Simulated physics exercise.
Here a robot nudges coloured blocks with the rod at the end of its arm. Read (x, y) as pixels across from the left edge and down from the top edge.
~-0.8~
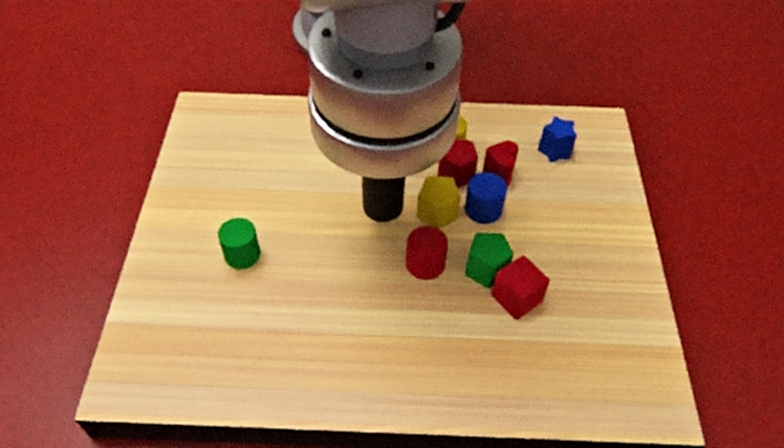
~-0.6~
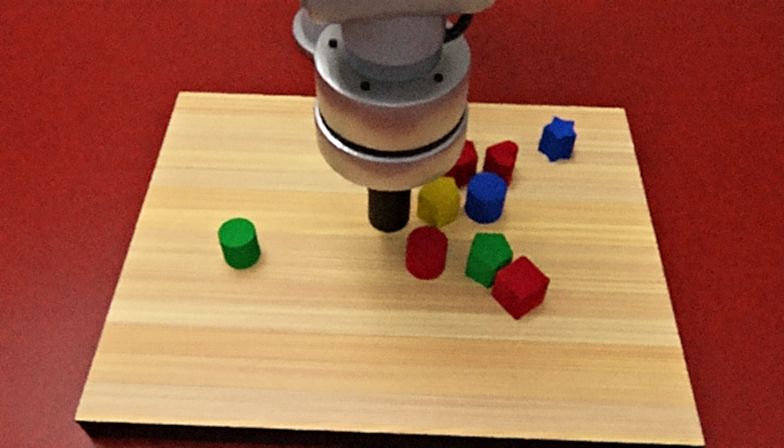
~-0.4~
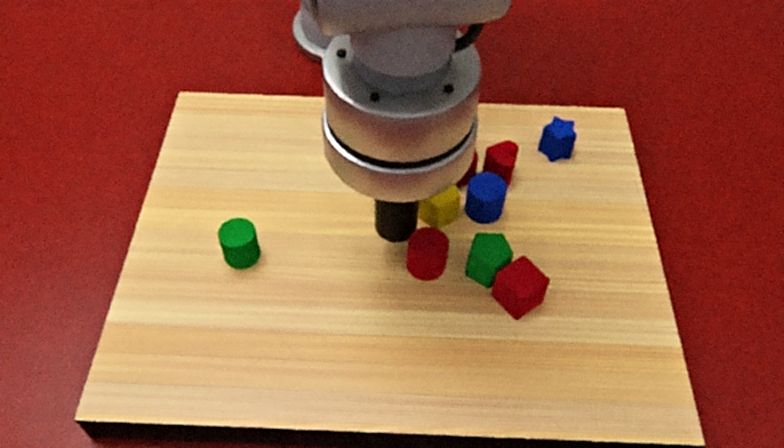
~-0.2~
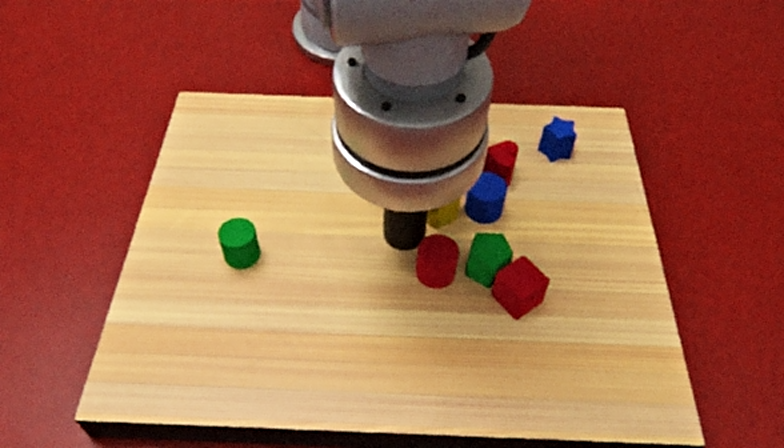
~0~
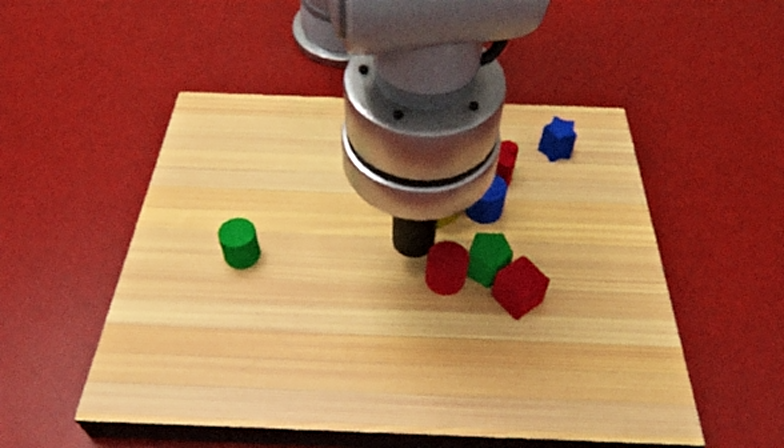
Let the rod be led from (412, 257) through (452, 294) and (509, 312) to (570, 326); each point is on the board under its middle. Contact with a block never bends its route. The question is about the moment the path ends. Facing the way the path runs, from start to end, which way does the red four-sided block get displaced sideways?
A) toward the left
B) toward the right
My pick is A.
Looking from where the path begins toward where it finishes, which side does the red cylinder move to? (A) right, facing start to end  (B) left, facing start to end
A: Right, facing start to end.
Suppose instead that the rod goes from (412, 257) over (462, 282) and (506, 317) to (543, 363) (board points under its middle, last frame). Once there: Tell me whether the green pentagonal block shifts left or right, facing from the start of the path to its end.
It shifts leftward.
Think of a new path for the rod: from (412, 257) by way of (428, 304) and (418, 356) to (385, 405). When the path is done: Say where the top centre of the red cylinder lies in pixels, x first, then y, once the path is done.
Its top face will be centred at roughly (477, 290).
On the path given first. One third of the way, rod at (455, 279); red cylinder at (496, 292); green pentagonal block at (501, 251), turned 45° anticlockwise; red four-sided block at (534, 279).
Two thirds of the way, rod at (515, 297); red cylinder at (551, 320); green pentagonal block at (512, 254), turned 90° anticlockwise; red four-sided block at (563, 280), turned 25° anticlockwise.
At the end, rod at (576, 311); yellow pentagonal block not moved; red cylinder at (593, 346); green pentagonal block at (512, 254), turned 90° anticlockwise; red four-sided block at (600, 277), turned 95° anticlockwise.
